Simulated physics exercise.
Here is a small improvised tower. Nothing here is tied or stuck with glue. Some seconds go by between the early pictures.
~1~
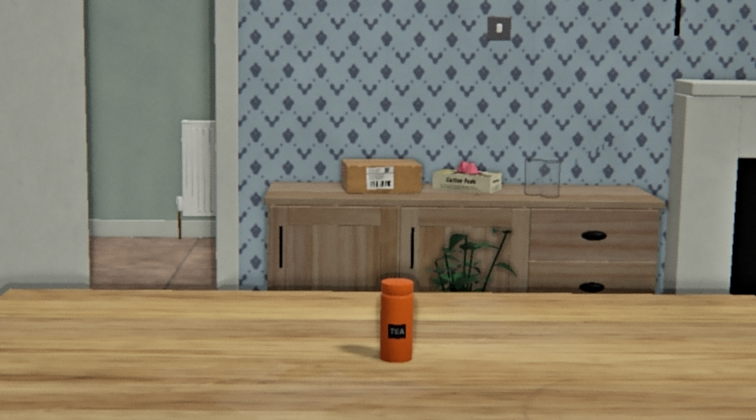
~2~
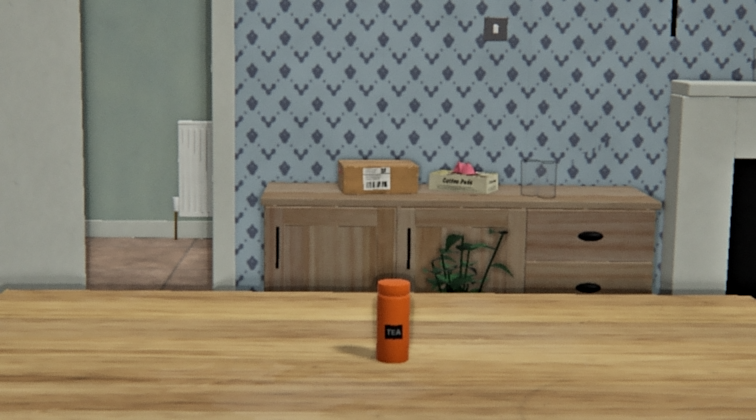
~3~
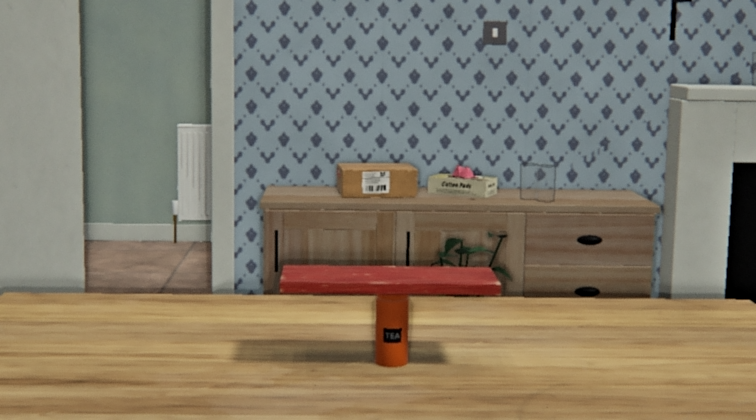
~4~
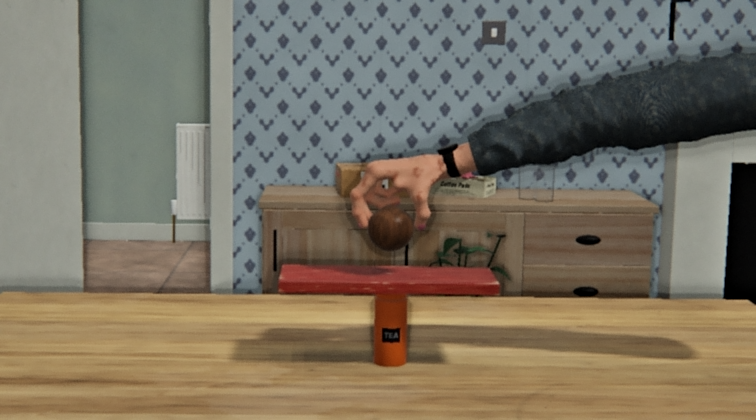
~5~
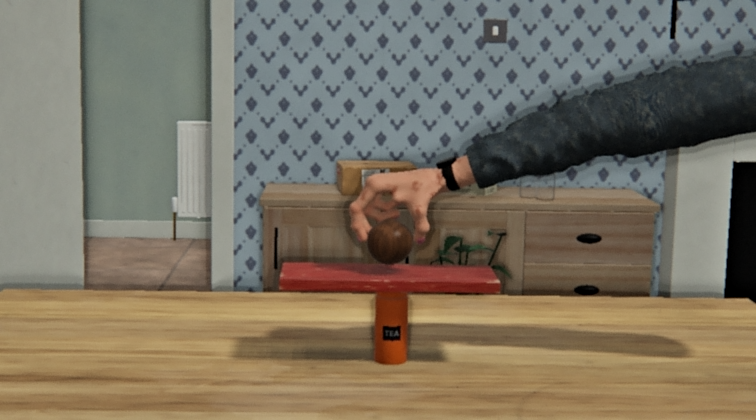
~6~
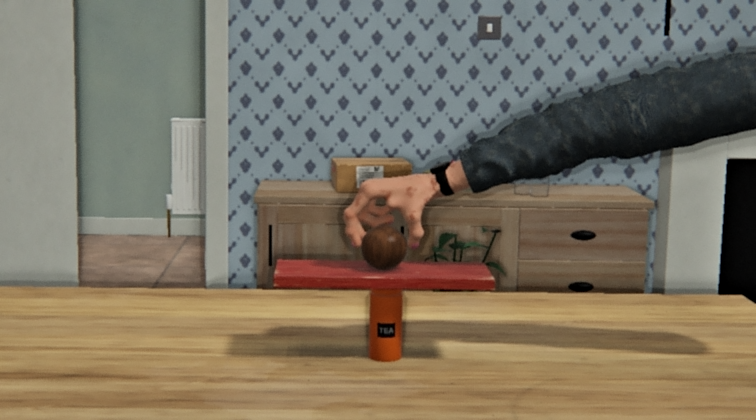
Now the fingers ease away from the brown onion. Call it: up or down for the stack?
Up - it stays standing.
Then, 0.20 s on from there, no change.
Then, 0.70 s on from there, brown onion resting near (384, 248).
In the end, all 3 unmoved. At the end, from the last picture's camera, brown onion near (384, 248). The stack stays up.
